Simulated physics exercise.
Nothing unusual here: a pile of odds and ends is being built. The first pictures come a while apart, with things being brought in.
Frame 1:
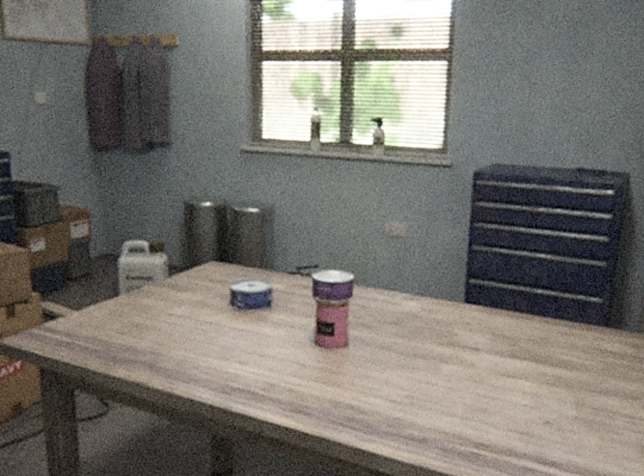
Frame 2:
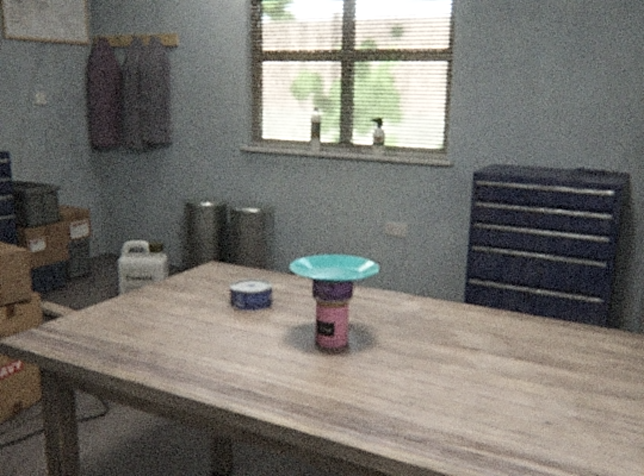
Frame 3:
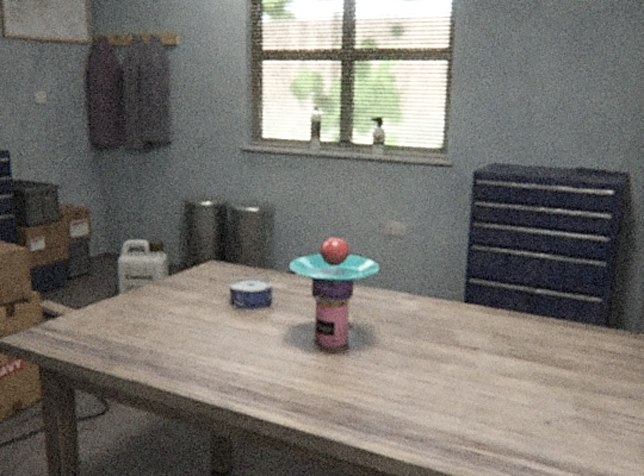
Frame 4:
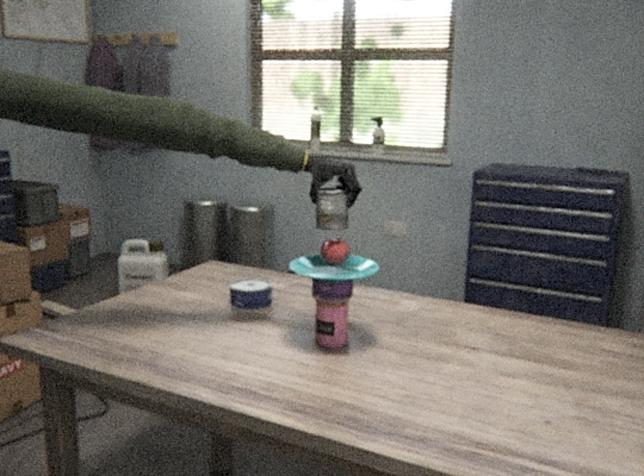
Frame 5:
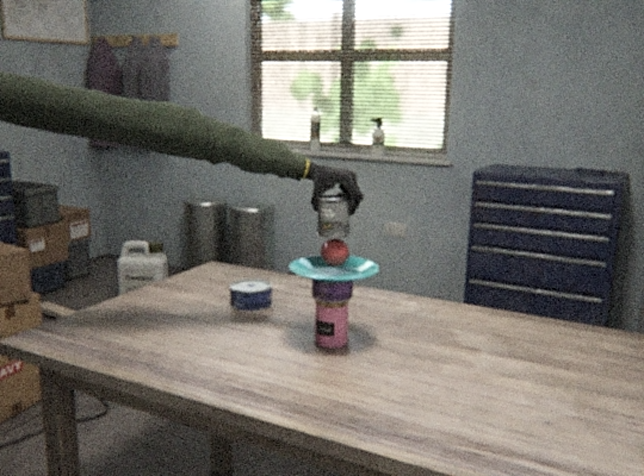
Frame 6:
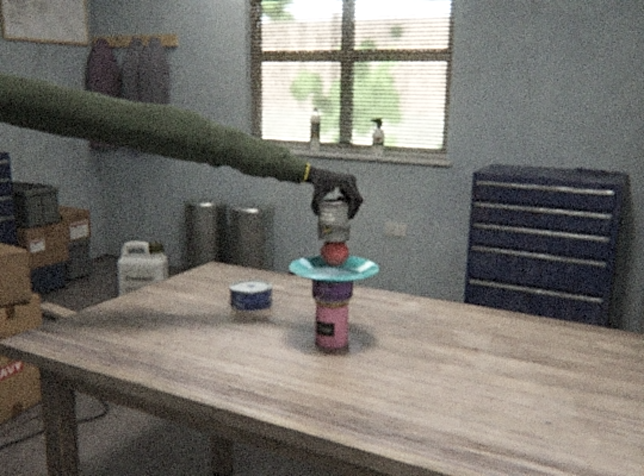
In a grey-blue workshop seen from a fixed view across a wooden table, a blind-covered window stands behind, with a dark blue drawer cabinet on the right and boxes on the left. A pink jar topped by a purple tub stands mid-table beside a low blue tub; a turquoise plate, then a red apple, appear on top. A dark-gloved, green-sleeved arm reaches from the left and lowers a small grey pot onto the apple.
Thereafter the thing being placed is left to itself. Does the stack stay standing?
I expect the pile not to stay intact.
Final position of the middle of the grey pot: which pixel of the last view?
I'd say around (202, 299) in the last view.
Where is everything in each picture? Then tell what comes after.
The last thing is not in view yet, in the first frame.
The last thing is not in view yet; pink jar (332, 319), in the second frame.
The last thing is not in view yet; blue tub (251, 294), in the third frame.
On its way; grey pot (332, 209); red apple (335, 252), in the fourth frame.
On its way; grey pot (334, 216); purple tub (332, 286), in the fifth frame.
In place under the hand; grey pot (334, 220); turquoise plate (334, 271), in the sixth frame.
Then, 0.60 s past the last view, grey pot now fallen.
Then, 0.80 s past the last view, things are still on the move.
Then, 0.90 s past the last view, as before.
Finally, fallen, grey pot; the other 5 still in place. Final places as the last picture's camera would see them, grey pot near (202, 299). The pile loses its balance.
